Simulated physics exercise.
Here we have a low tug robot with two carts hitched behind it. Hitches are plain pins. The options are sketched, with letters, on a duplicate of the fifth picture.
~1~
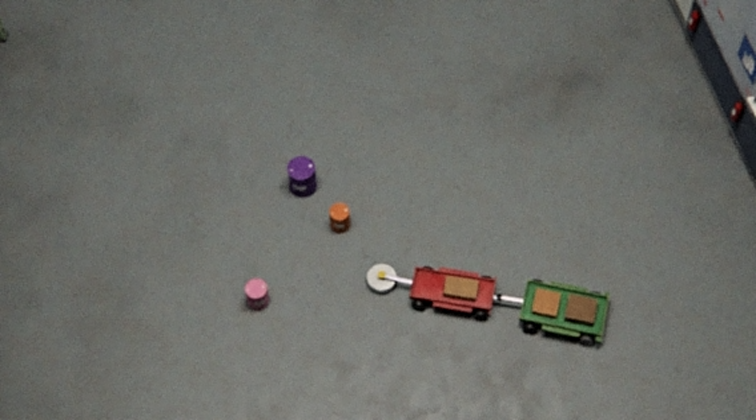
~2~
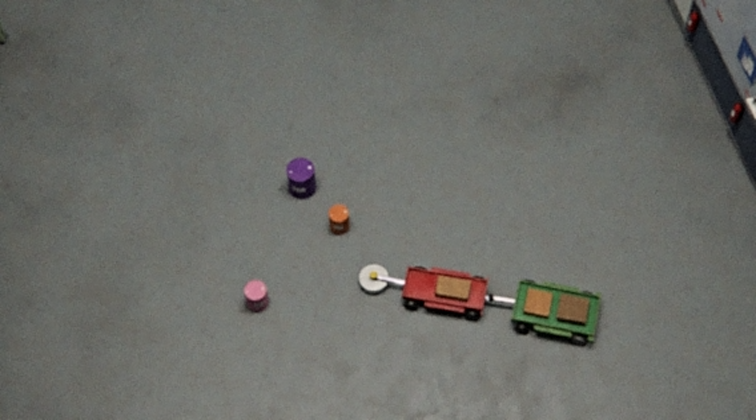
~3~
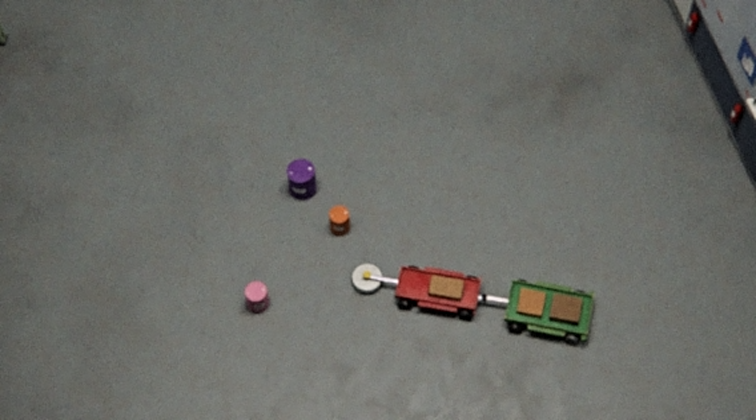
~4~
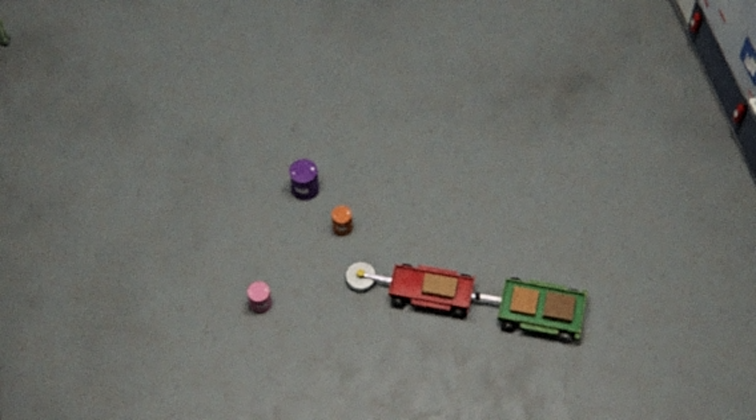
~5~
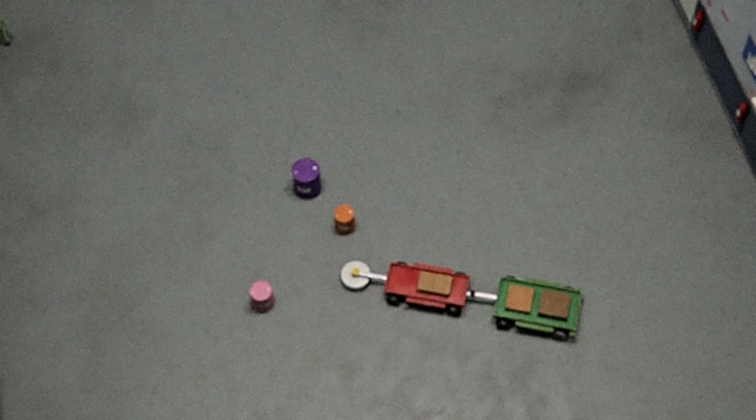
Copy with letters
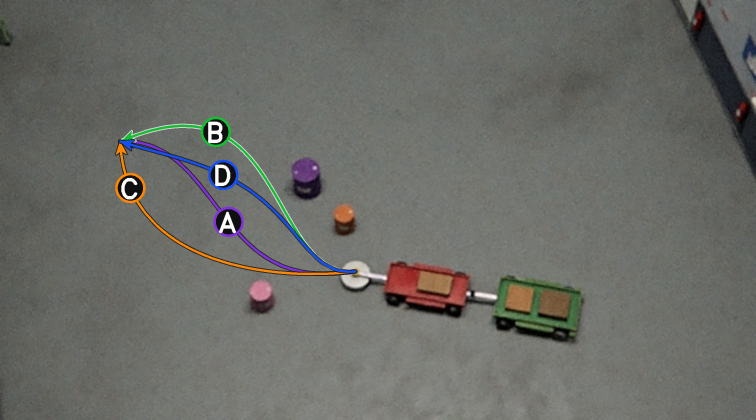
Red and green carts hitched behind a small round white robot creeping left across a grey floor near purple, orange and pink containers.
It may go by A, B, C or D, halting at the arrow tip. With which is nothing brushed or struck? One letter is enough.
The robot should drive A.
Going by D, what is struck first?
First the orange keg.
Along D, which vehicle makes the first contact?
The green cart touches first.
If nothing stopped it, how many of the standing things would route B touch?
It touches two.
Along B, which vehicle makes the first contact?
The red cart.
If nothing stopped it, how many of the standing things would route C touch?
It touches one.
On the copy, A from (356, 271) via (226, 218) to (120, 141); B from (356, 271) via (258, 167) to (122, 141); C from (356, 271) via (198, 252) to (120, 141); D from (356, 271) via (249, 190) to (120, 141).
On A. First, robot (255, 252), last cart (430, 287).
Then, robot (193, 180), last cart (329, 266).
Finally, robot (122, 146), last cart (256, 226); nothing has been touched.
By contrast, B meets the purple drum and orange keg; C meets the pink keg; D meets the orange keg.
